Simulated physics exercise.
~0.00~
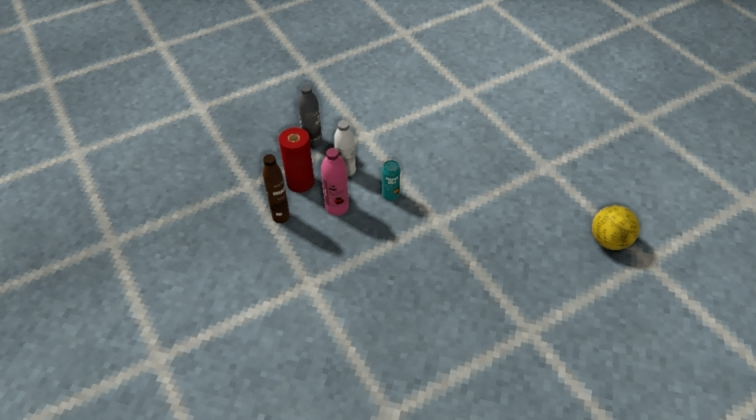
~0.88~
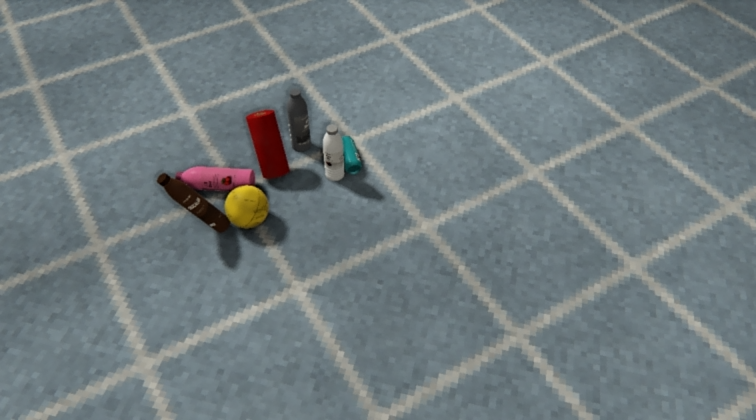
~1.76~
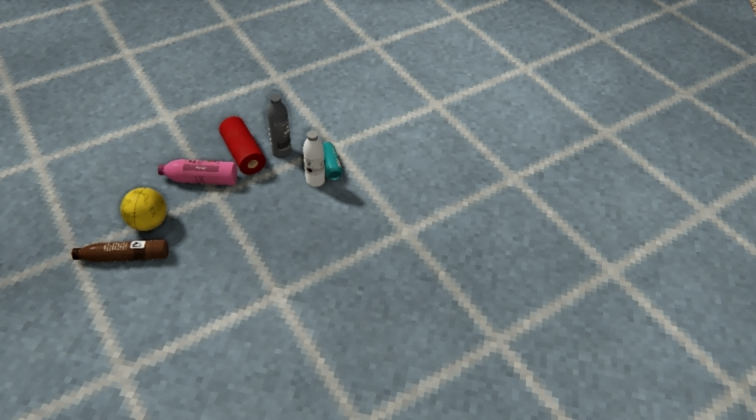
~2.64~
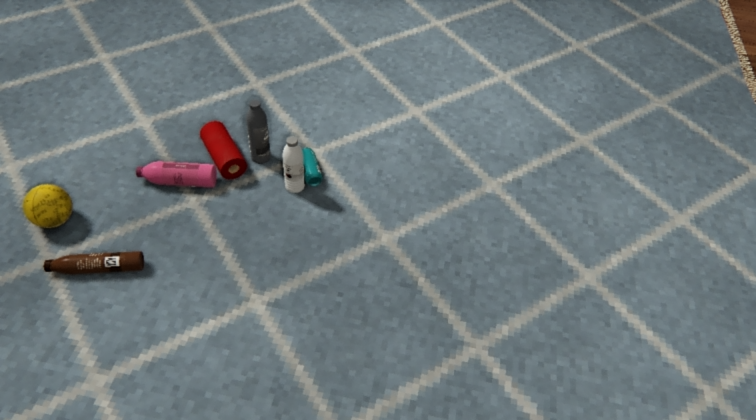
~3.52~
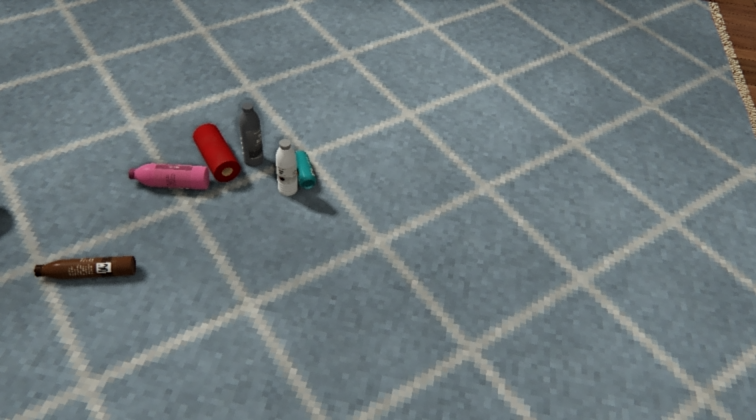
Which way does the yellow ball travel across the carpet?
The yellow ball travels to the left, passing through the group of objects and going out of view.
